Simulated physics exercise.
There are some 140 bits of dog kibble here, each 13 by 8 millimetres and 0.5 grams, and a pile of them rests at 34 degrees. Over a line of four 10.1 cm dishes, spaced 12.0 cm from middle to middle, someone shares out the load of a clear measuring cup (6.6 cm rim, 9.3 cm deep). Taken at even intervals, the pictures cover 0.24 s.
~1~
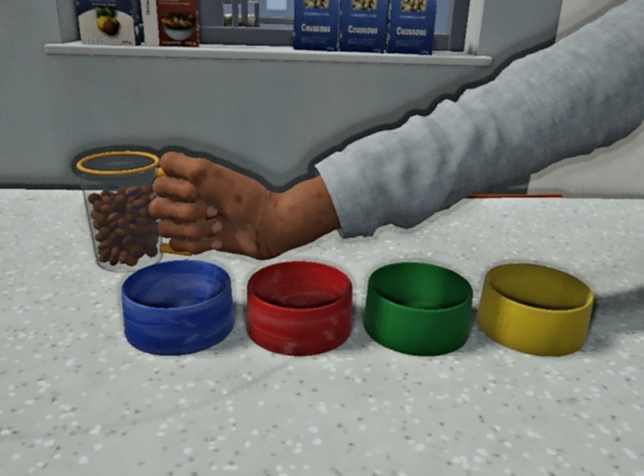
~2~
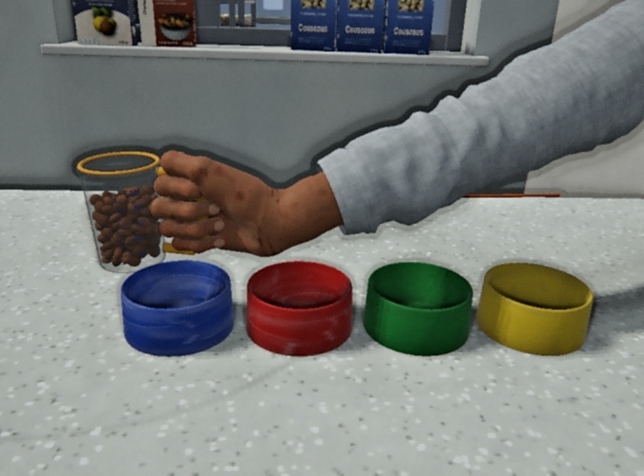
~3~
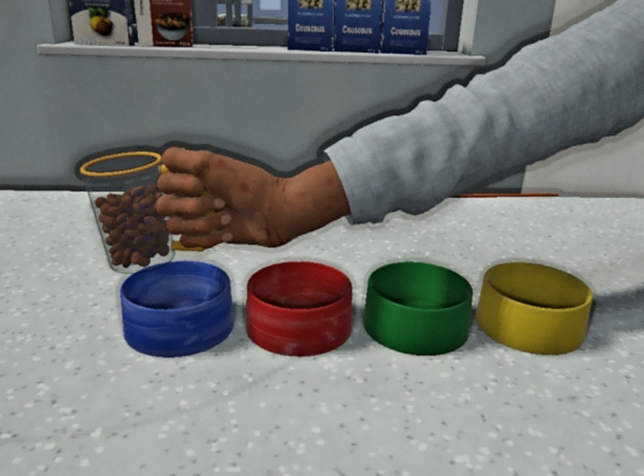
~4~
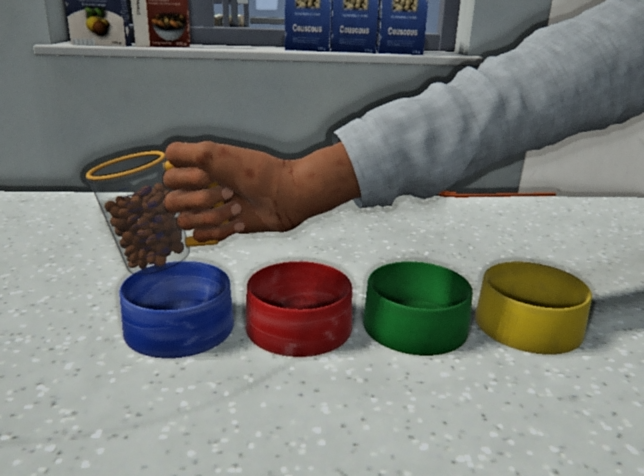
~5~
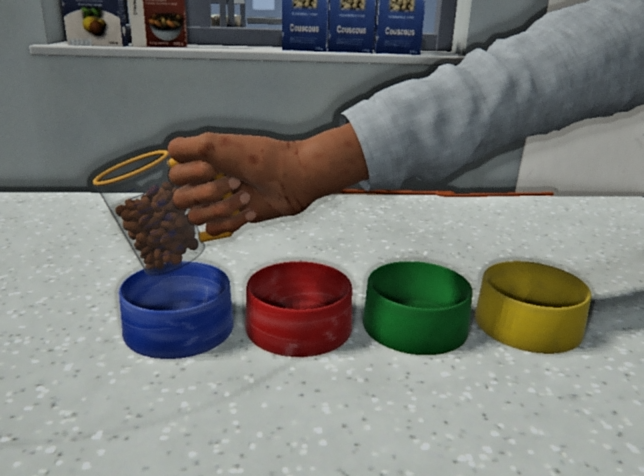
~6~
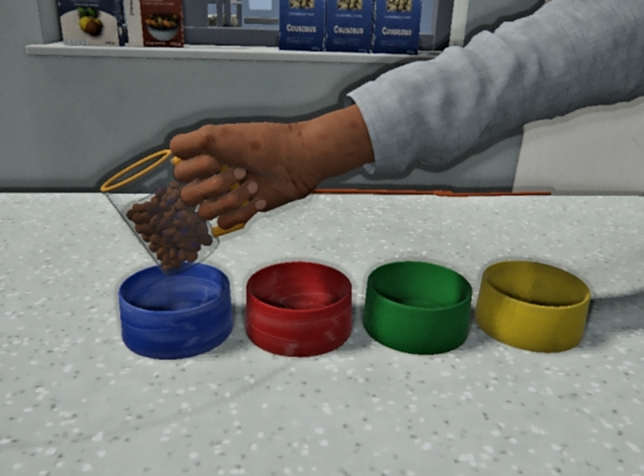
The clip shows a hand holding a clear measuring cup of brown pieces near a row of blue, red, green and yellow dishes, then gradually tilting it clockwise while shifting it slightly right, the pieces remaining inside.
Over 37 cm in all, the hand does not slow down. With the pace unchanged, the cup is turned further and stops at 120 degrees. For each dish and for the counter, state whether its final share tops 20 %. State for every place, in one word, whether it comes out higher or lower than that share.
Red: Higher, blue: Lower, green: Lower, yellow: Lower, counter: Lower.
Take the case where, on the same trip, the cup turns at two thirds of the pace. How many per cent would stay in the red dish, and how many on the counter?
That gives red 10 with 20 for the counter.
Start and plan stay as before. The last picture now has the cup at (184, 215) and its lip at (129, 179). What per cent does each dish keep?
Final shares - red 0 %, blue 0 %, green 90 %, yellow 0 %.
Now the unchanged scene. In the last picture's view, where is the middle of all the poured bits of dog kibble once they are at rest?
Close to pixel (307, 313).
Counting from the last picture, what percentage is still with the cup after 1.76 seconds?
Around 0 in a hundred.
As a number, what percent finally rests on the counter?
Estimate: Near 10 per cent.
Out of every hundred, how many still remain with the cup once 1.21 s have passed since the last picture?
Some 0 per cent of the load.
Then, 0.73 s after the last picture, tilt 120 degrees; cup holds 70 %, red 25 %.
Then, 1.21 s after the last picture, tilt 120 degrees; cup holds 0 %, red 85 %, green 5 %.
Then, 1.76 s after the last picture, tilt 120 degrees; cup holds 0 %, red 85 %, green 5 %.
In the end, red 85 %, blue 0 %, green 5 %, yellow 0 %, counter 10 %.
